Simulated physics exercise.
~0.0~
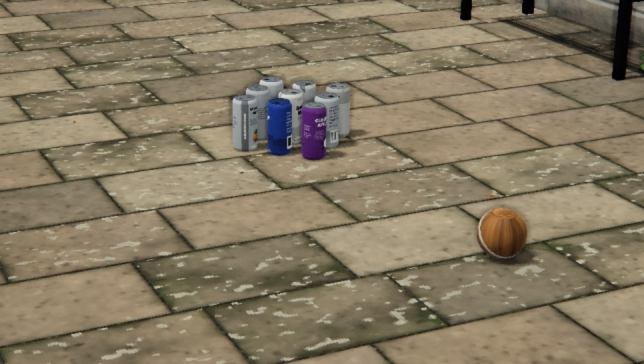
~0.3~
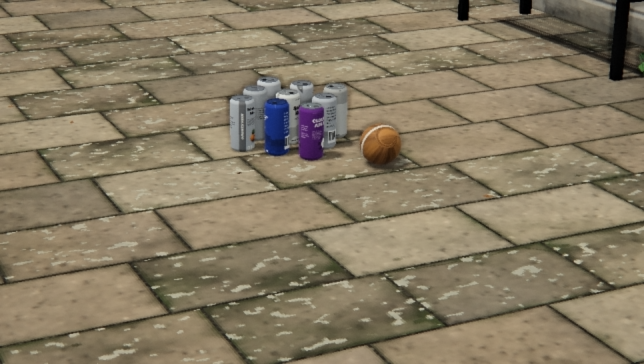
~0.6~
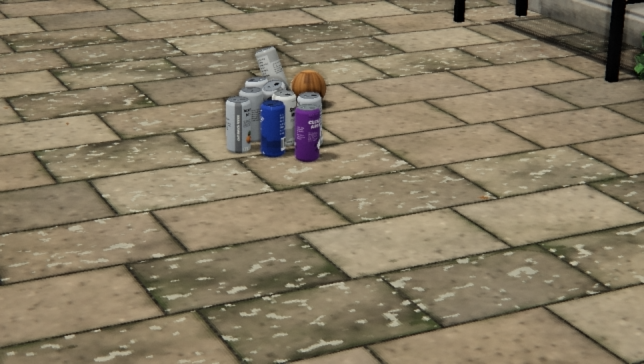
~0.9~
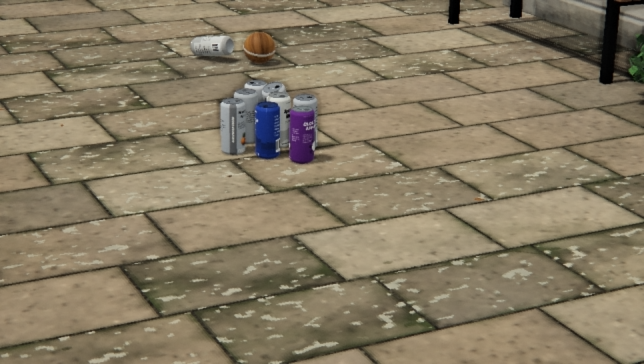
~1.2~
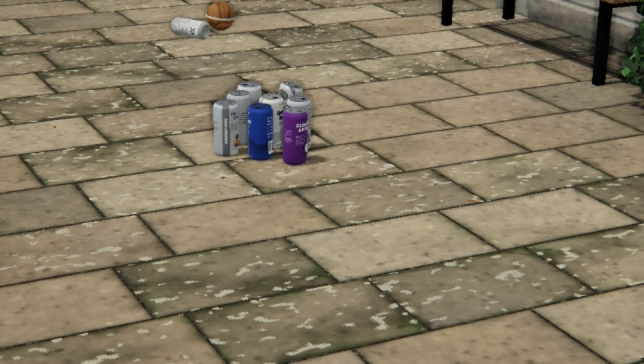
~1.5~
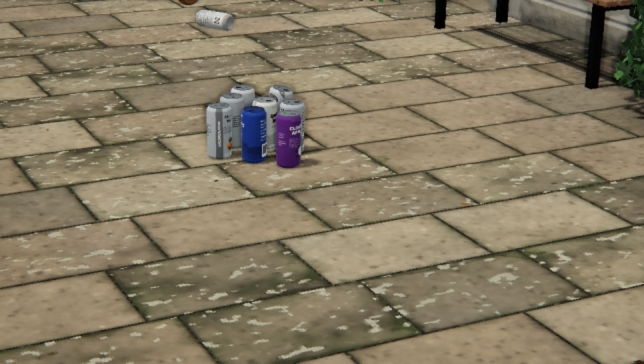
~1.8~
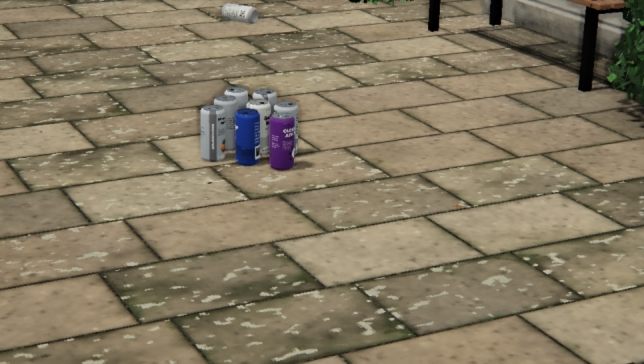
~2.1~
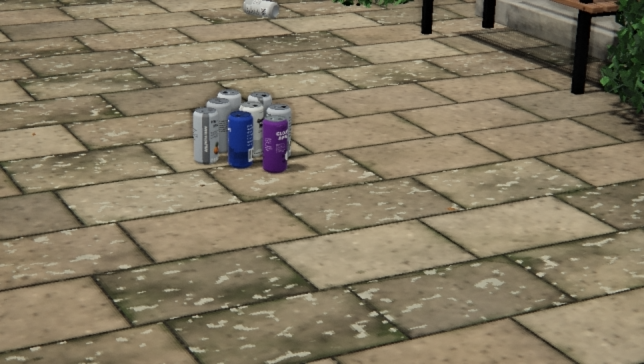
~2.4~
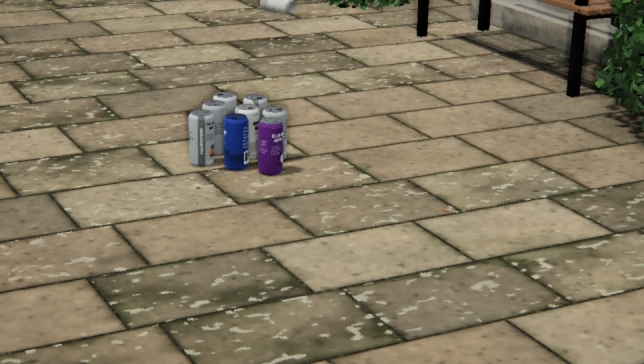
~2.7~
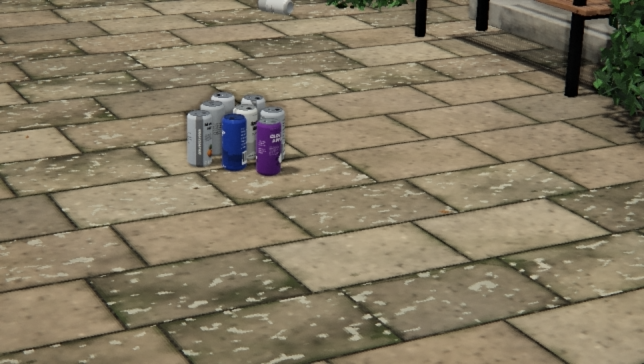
A tight cluster of upright tubes, most of them silvery grey with one blue and one purple at the front, stands on worn stone paving seen from above at an angle. An orange-brown wooden ball rolls in from the right, moving left and away toward the group. It strikes the rear of the cluster, and one grey tube tips and falls behind the others. The ball rolls on and leaves at the top, while the fallen tube rolls to the right near the upper edge. The rest, including the blue and purple ones, remain standing.
